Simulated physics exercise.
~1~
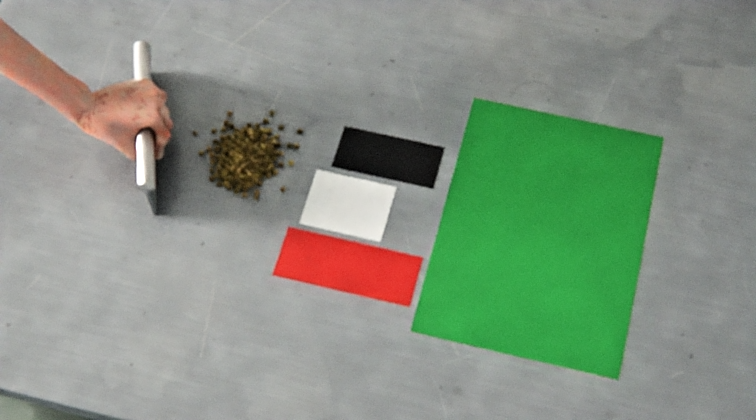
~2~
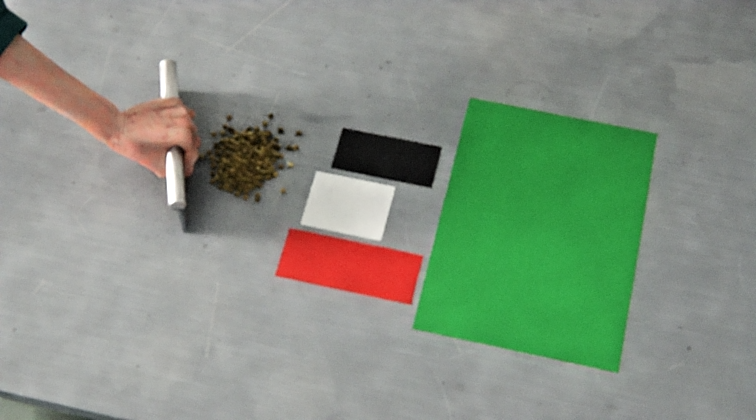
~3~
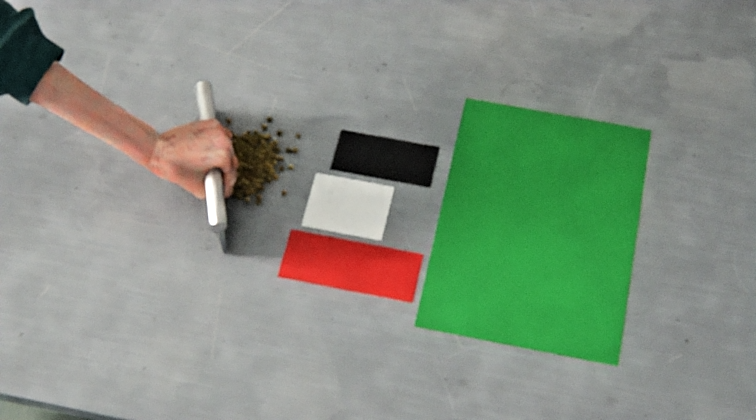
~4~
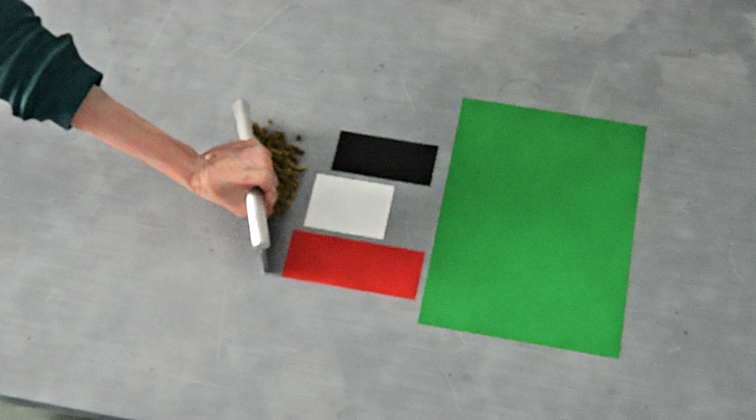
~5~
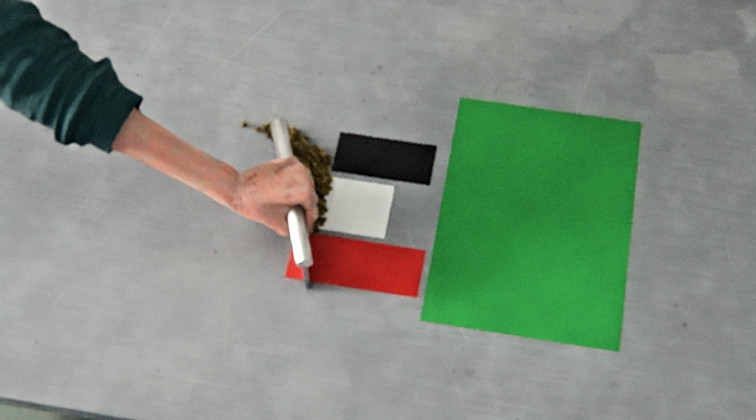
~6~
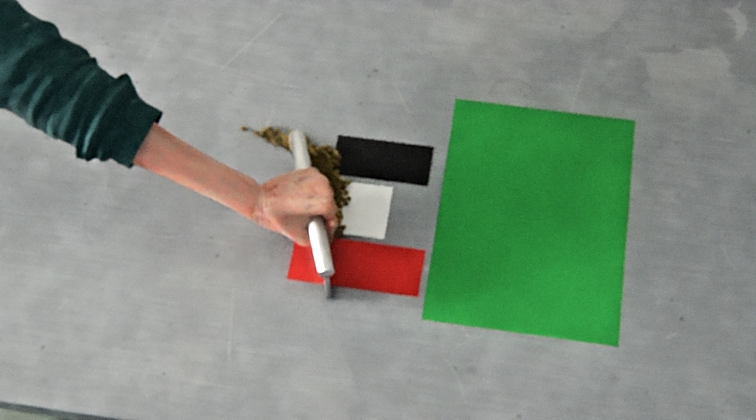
To begin with, a hand holds an upright pale scraper to the left of a loose heap of small brownish-green pieces on a grey surface, with black, white, red and green mats lying to the right. The hand slides the scraper rightwards and slightly down until it meets the heap. It keeps pushing, and the pieces bunch up along the blade and move towards the mats. The heap then spreads onto the white mat, while some pieces trail off behind the scraper's upper end. Finally, the pieces lie partly on the white mat and partly on bare surface, barely reaching the black and red mats, with the green mat clear.
